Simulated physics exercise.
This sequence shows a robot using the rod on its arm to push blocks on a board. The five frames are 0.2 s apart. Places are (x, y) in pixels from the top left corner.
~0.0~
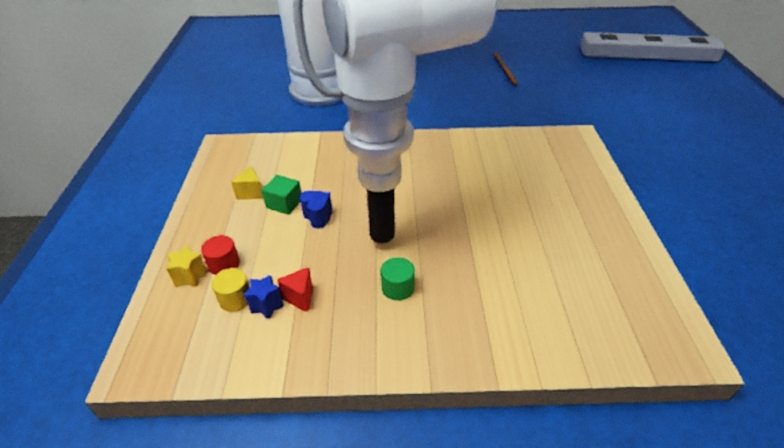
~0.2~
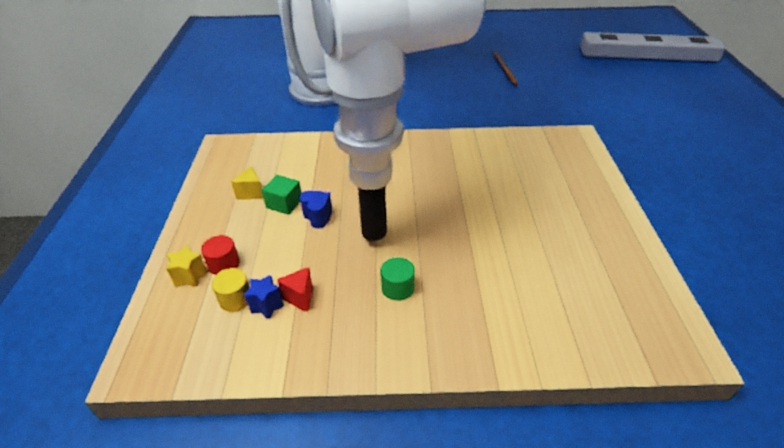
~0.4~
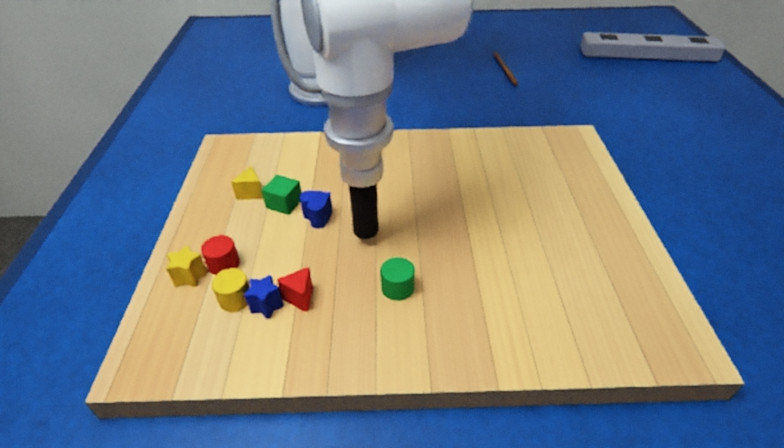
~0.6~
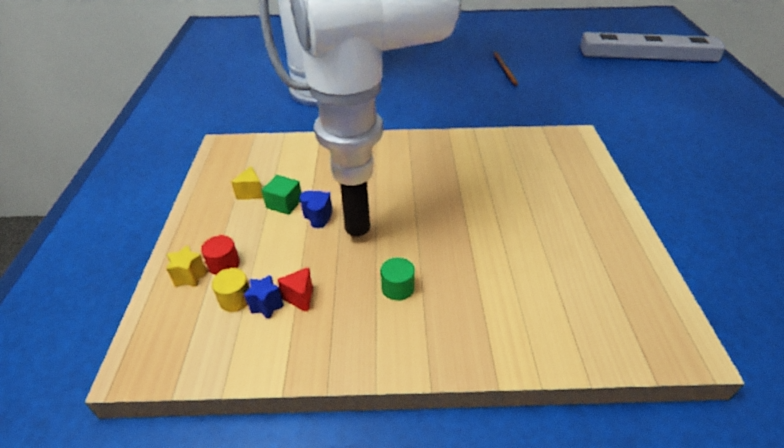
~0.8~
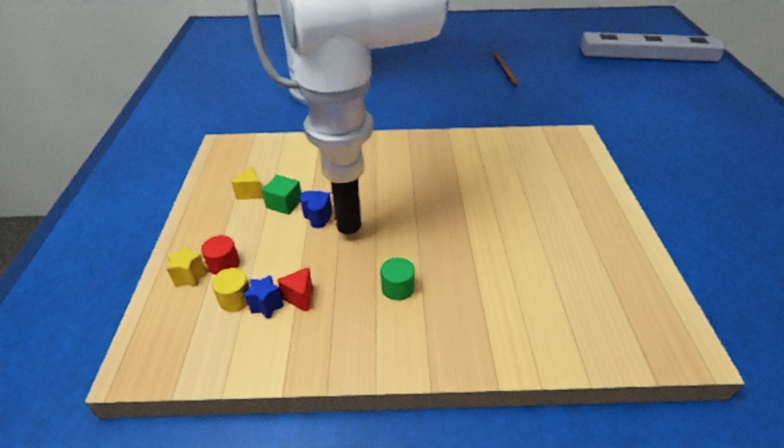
A robot arm with a black rod starts near the middle of a wooden board, above and slightly left of a green cylinder. It slides steadily left, a short way, ending just right of the blue heart block, while the green, yellow, red and blue blocks all stay still.
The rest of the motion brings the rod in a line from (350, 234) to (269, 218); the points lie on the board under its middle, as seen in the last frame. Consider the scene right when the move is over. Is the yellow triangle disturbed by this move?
If the rod follows that path, the yellow triangle stays in its place.
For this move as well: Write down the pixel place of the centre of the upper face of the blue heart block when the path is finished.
The centre of its top face lies at (298, 188).
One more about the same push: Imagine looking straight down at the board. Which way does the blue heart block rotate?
The block spins clockwise.
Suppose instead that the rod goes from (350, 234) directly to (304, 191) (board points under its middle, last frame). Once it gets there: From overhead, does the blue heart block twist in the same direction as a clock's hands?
No.
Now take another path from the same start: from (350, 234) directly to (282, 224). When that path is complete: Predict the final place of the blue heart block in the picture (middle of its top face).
It will end up at (298, 190).
On the path given first. One third of the way, rod (320, 221); blue heart block (308, 195), turned 25° clockwise.
Two thirds of the way, rod (293, 216); green square block (275, 180); blue heart block (298, 189), turned 85° clockwise.
At the end, rod (267, 211); yellow triangle still; green square block (274, 179); blue heart block (298, 188), turned 90° clockwise.
